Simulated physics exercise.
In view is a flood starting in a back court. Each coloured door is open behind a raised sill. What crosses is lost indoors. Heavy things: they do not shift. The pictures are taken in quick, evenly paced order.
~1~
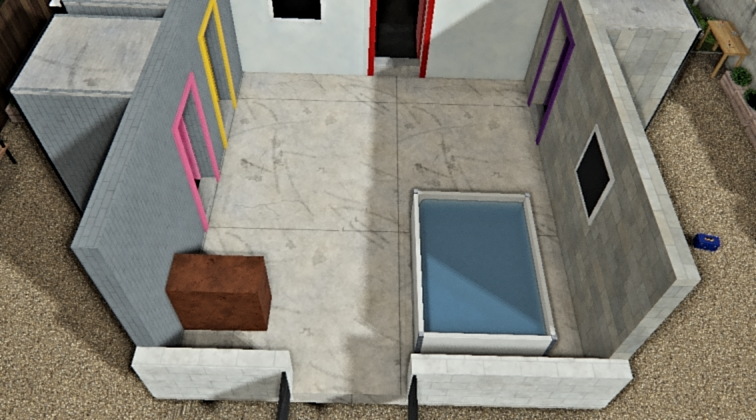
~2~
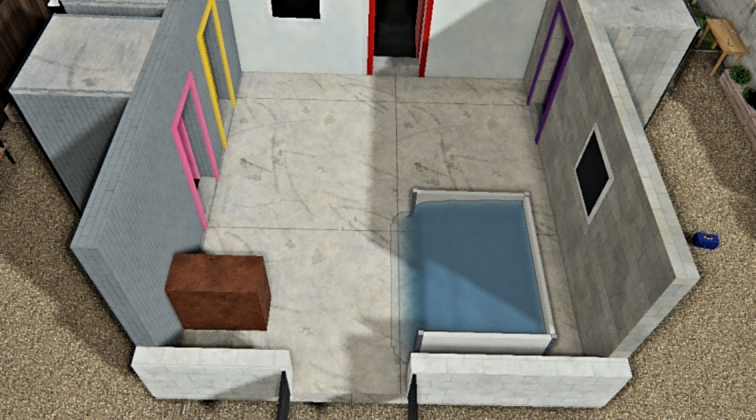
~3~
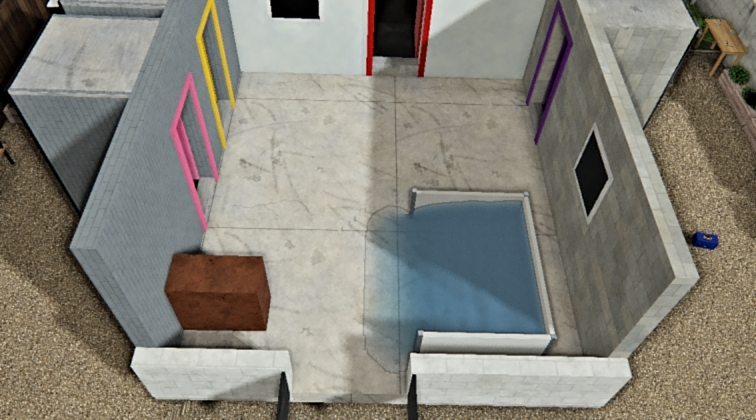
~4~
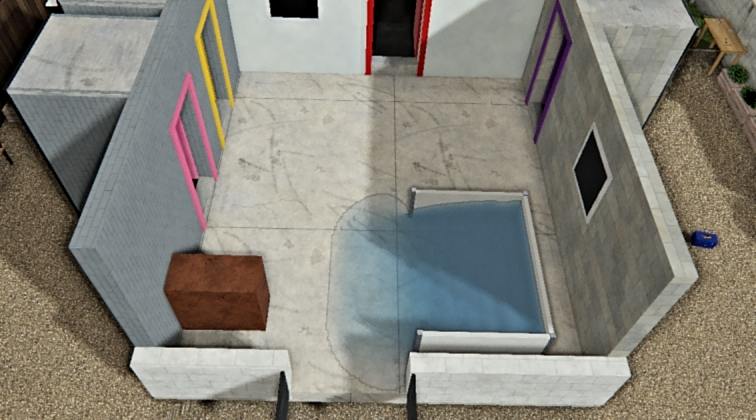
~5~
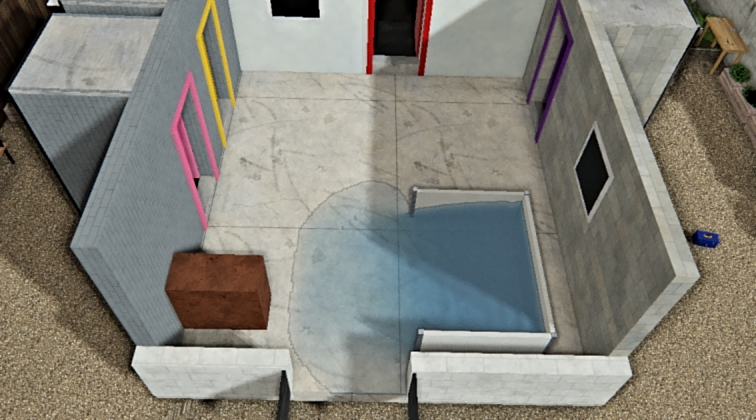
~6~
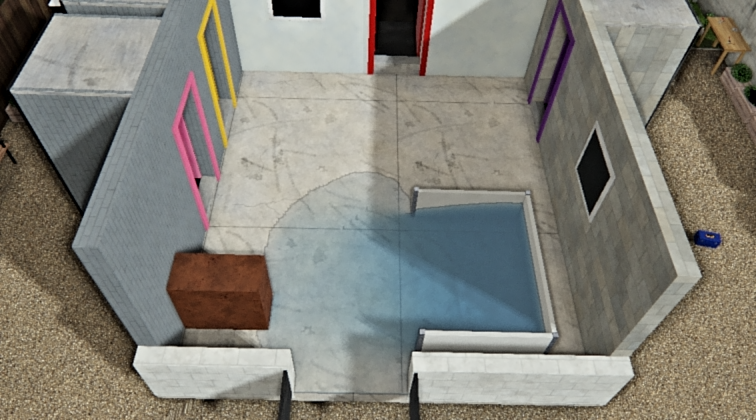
Water sits still in a rectangular tank on the right of a walled back court, then pours out as the tank's left side opens. It spreads leftward across the pale floor in a widening rounded sheet, reaching close to the brown block and the gap in the front wall.
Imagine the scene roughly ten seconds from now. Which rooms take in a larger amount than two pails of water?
In the end, the purple door takes in no more; the yellow door takes in no more; the red door takes in no more; the pink door takes in more.
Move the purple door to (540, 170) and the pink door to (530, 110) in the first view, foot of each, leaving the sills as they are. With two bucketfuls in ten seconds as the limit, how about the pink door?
I'd say pink door falls short.
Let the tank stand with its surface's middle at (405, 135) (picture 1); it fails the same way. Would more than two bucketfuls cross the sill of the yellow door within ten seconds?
Yellow exceeds the threshold.
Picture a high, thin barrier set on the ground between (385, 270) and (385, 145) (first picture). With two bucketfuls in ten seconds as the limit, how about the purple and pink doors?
Briefly: Purple stays shy of it; pink stays shy of it.
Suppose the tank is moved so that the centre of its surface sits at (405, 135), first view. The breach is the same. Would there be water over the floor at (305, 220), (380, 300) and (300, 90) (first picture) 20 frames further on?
Going through the three spots in turn: Gets wet, gets wet, gets wet.
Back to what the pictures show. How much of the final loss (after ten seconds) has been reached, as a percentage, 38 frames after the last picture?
About 80 per cent.
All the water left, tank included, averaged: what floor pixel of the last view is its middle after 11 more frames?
The water centres close to (330, 271).
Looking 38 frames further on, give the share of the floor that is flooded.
That works out to some 80 in a hundred.
A moment on, water covers 35 % of the floor; the purple door not reached, the yellow door not reached, the red door not reached, the pink door wet at the sill, nothing in.
Next, water covers 45 % of the floor; the purple door not reached, the yellow door wet at the sill, nothing in, the red door not reached, the pink door over two buckets in.
Then, water covers 50 % of the floor; the purple door not reached, the yellow door wet at the sill, nothing in, the red door not reached, the pink door over two buckets in.
Later, water covers 80 % of the floor; the purple door not reached, the yellow door wet at the sill, nothing in, the red door wet at the sill, nothing in, the pink door far over two buckets in.
In the end, water covers 95 % of the floor; the purple door wet at the sill, nothing in, the yellow door wet at the sill, nothing in, the red door wet at the sill, nothing in, the pink door far over two buckets in.
